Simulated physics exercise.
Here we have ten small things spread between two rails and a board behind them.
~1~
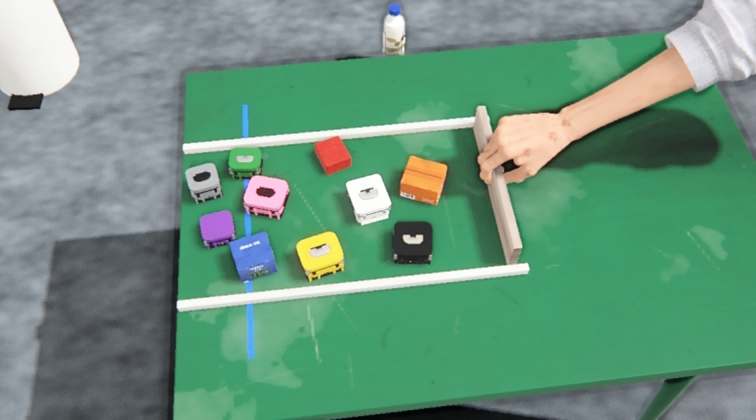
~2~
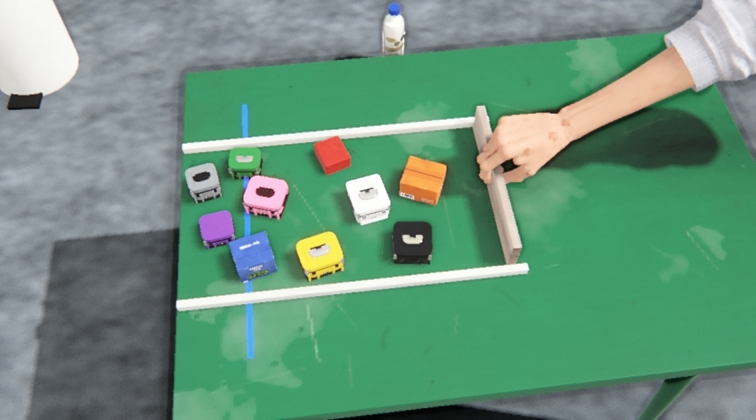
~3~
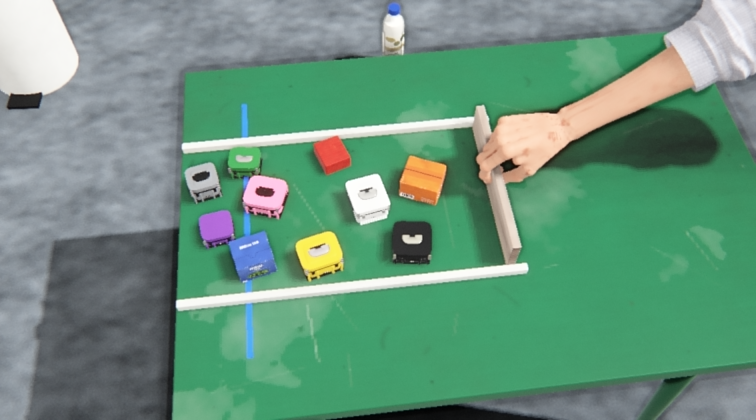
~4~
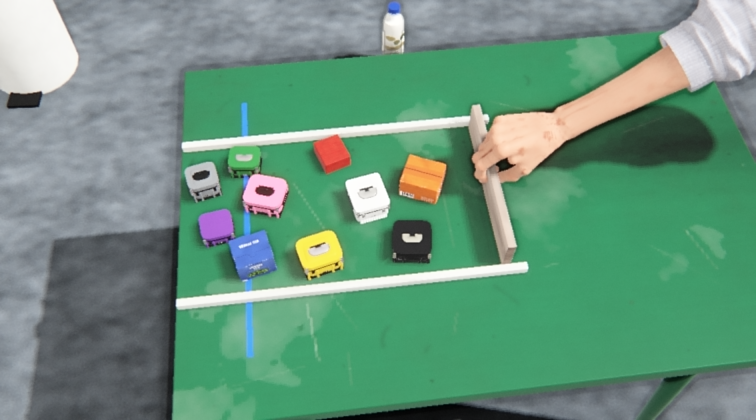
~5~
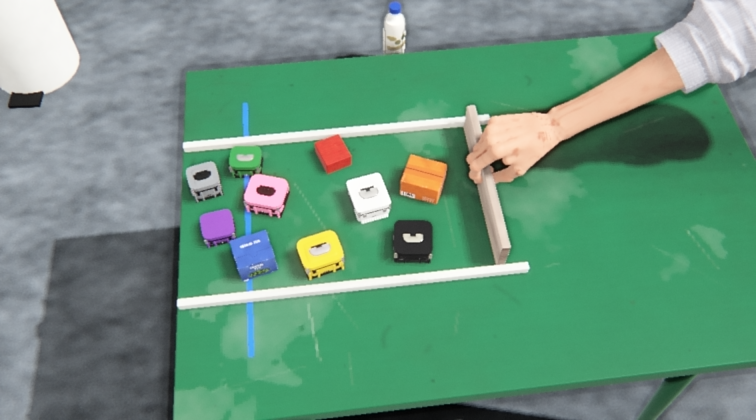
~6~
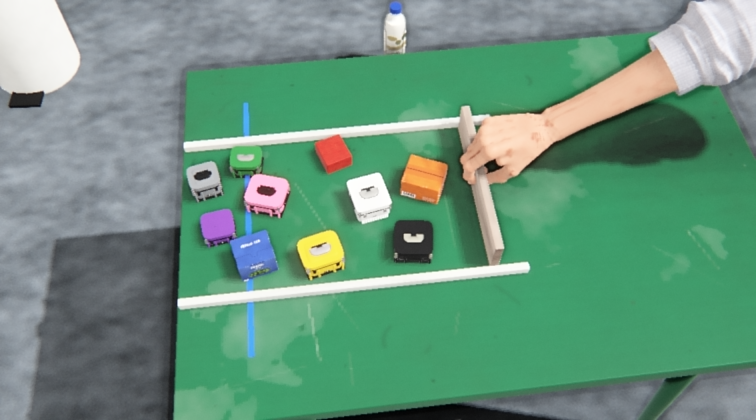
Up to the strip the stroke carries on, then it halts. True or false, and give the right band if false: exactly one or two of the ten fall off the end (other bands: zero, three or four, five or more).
False, three or four fall off.
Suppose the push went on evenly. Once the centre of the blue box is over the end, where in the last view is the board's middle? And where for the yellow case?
I'd put it close to (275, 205), and close to (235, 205) for the other one.
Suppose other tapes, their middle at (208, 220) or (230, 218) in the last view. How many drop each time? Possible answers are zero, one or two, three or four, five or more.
Count of falls, case 1: Five or over; case 2: More than four.
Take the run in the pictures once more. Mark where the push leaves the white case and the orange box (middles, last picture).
The first near (189, 219), the second near (227, 204).
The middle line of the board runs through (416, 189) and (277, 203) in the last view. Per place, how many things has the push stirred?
Well, it's 3 at the first one and 10 at the second.
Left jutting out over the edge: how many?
As for overhanging, the count is 2.
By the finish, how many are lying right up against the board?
It's touching 3 at the end.
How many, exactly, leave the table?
Precisely 4.
Soon after, none off yet; grey case at rest near (205, 182); purple case at rest near (219, 228); green case at rest near (247, 162).
After that, none off yet; grey case tilting well over near (166, 183); purple case displaced about its own width near (191, 234); green case displaced a little near (236, 164).
In the end, the number that fall off is three or four; gone, pink case, blue box, purple case and grey case.
